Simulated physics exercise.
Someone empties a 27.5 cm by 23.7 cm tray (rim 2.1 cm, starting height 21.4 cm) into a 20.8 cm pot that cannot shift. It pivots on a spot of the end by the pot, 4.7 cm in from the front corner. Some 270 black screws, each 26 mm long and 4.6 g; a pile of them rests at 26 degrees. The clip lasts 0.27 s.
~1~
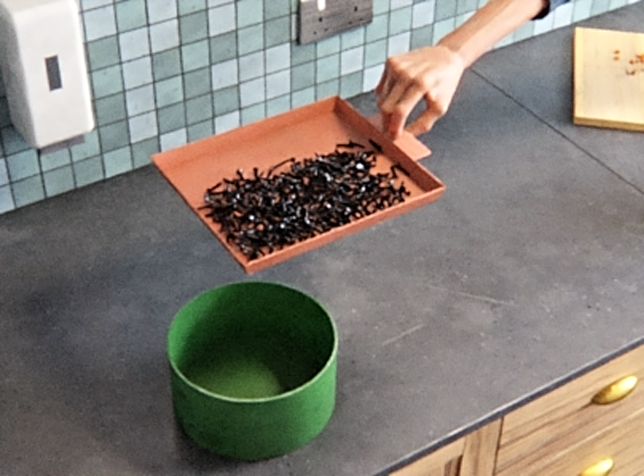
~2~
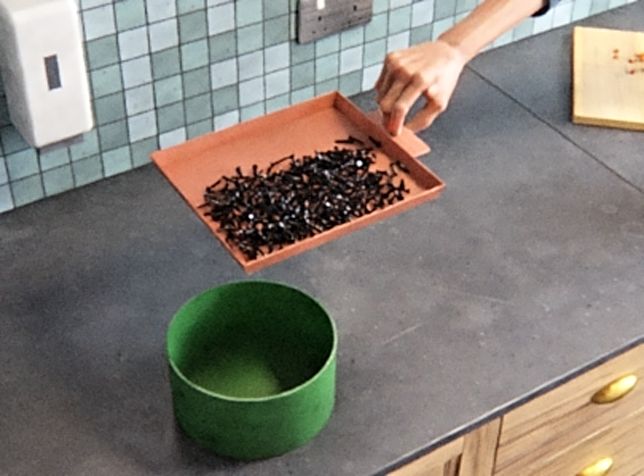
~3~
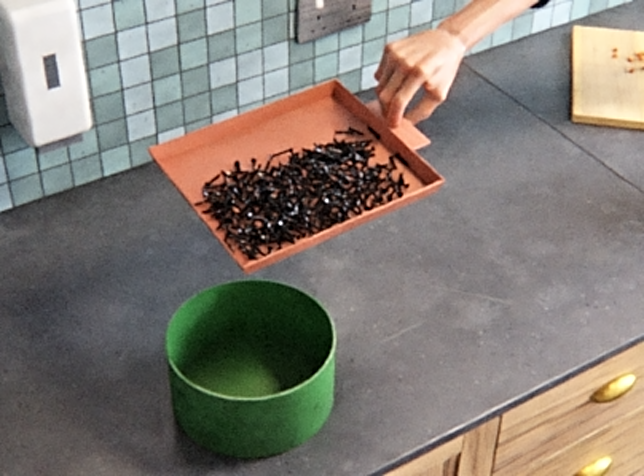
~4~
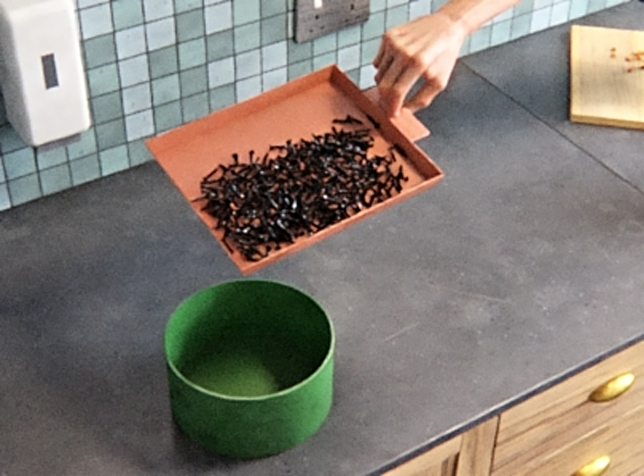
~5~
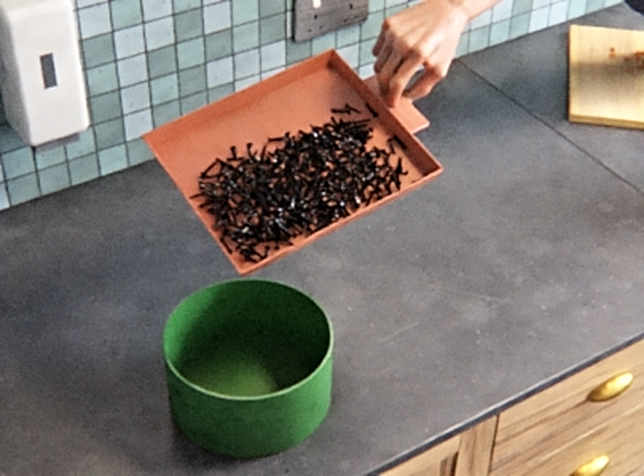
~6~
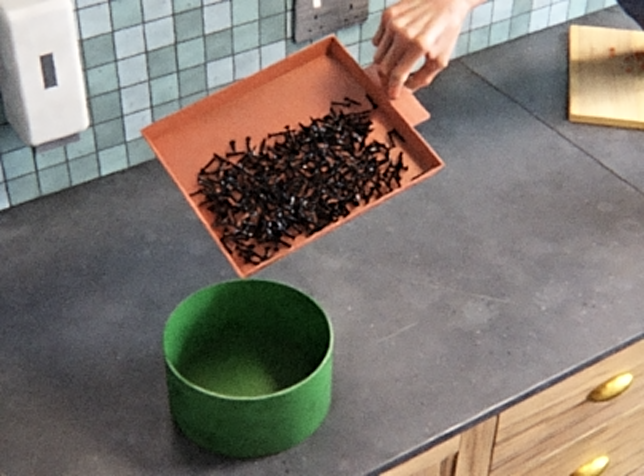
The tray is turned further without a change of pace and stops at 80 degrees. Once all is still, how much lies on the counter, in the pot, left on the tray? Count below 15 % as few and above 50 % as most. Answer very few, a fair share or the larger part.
Counter: Very few, pot: The larger part, tray: Very few.
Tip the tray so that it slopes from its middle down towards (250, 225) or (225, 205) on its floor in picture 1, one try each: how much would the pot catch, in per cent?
About 90 and 30 per cent.
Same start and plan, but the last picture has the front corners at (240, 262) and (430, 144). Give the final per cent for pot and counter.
Pot 65, counter 30.
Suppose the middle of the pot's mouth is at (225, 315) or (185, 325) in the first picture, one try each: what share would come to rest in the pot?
Some 60 and 35 per cent.
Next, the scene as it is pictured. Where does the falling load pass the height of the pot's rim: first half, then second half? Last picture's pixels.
At about (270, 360), then at (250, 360).
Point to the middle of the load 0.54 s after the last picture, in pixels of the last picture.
Around (271, 248).
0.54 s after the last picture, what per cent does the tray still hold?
Roughly 90 per cent.
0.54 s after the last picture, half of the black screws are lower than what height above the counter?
About 24 cm.
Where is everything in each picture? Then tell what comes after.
In the first frame, tray tilt 0 degrees, front corners at (247, 260) and (438, 186); middle of the pieces at (308, 197); pot at (252, 337).
In the second frame, tray tilt 1 degrees, front corners at (247, 260) and (438, 184); middle of the pieces at (308, 195).
In the third frame, tray tilt 4 degrees, front corners at (246, 261) and (437, 179), lowest corner left front; middle of the pieces at (307, 191).
In the fourth frame, tray tilt 9 degrees, front corners at (244, 264) and (436, 173), lowest corner left front; middle of the pieces at (305, 186).
In the fifth frame, tray tilt 14 degrees, front corners at (243, 266) and (436, 168), lowest corner left front; middle of the pieces at (303, 181).
In the sixth frame, tray tilt 19 degrees, front corners at (243, 269) and (436, 163), lowest corner left front; middle of the pieces at (303, 177); pot at (248, 335).
Then, 0.32 s after the last picture, tilt 48 degrees; the tray holds 100 %, the pot 0 %.
Then, 0.54 s after the last picture, tilt 69 degrees; the tray holds 90 %, the pot 0 %.
Then, 0.87 s after the last picture, tilt 80 degrees; the tray holds 5 %, the pot 85 %.
In the end, counter 0 %, pot 100 %, tray 0 %.
